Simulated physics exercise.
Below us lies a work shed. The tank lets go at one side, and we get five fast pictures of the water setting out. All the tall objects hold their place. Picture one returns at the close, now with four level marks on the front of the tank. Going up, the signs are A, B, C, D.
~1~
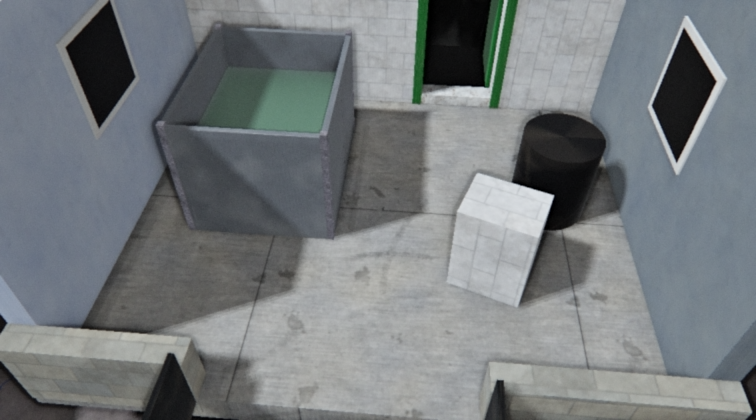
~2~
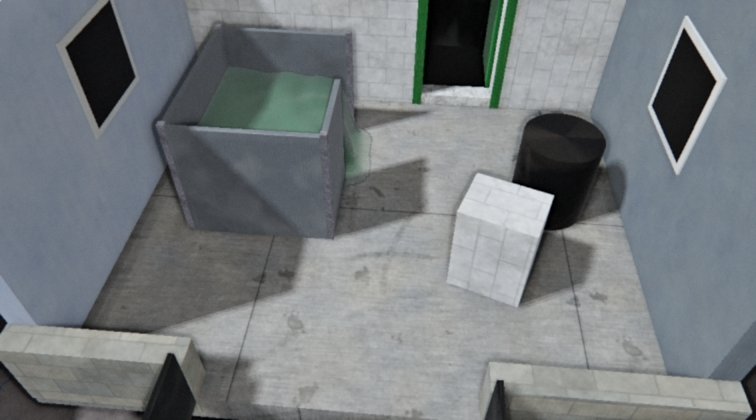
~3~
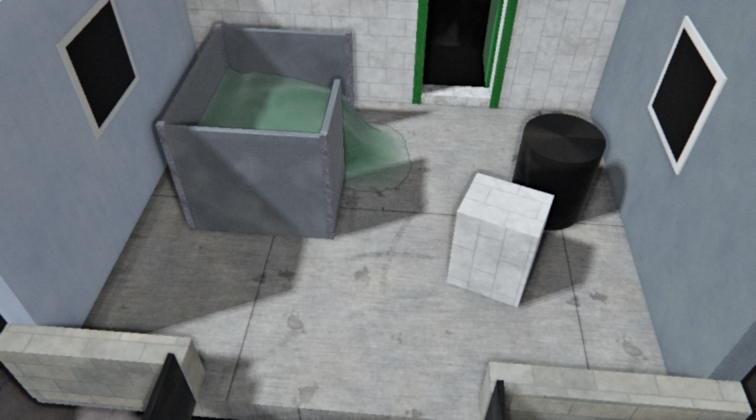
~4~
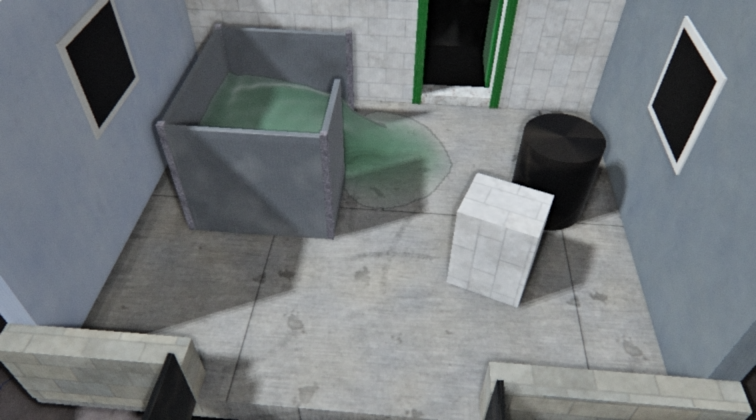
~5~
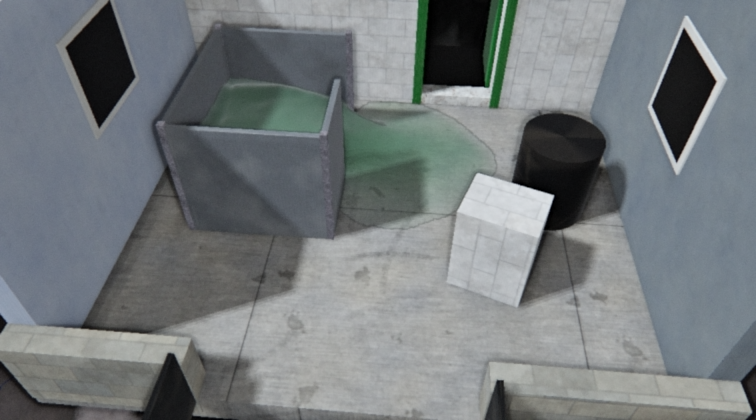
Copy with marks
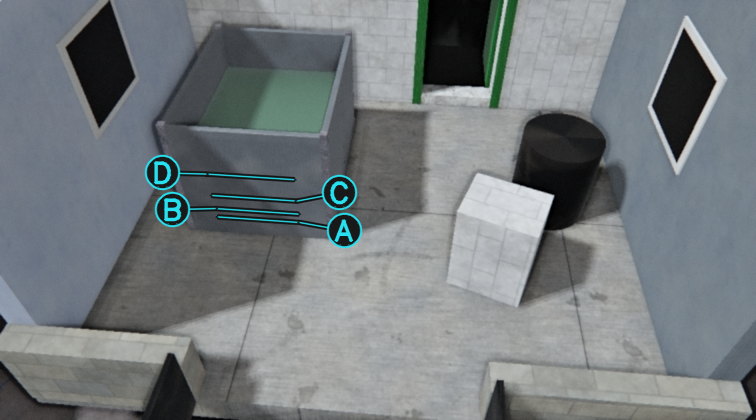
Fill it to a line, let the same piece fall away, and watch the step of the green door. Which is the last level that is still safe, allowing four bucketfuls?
C will do.
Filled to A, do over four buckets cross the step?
No, that is safe.
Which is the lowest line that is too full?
Line D.
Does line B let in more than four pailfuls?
No, not at all.
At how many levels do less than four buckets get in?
Three.
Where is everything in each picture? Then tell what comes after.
The first picture shows water in the tank at rest, its middle at (270, 112); foot of the green doorway at (455, 105); open gate at (338, 346).
The second picture shows front seen at (356, 180), 1 % of the ground wet.
The third picture shows front seen at (392, 182), 4 % of the ground wet.
The fourth picture shows front seen at (431, 140), 9 % of the ground wet.
The fifth picture shows front seen at (455, 125), 17 % of the ground wet.
On the marked copy, A at (258, 219); B at (256, 211); C at (254, 198); D at (250, 176); from the bottom up A, B, C, D.
With A, nothing gets over.
With B, nothing gets over.
With C, a bucket or two gets in.
With D, about 10 bucketfuls get in.
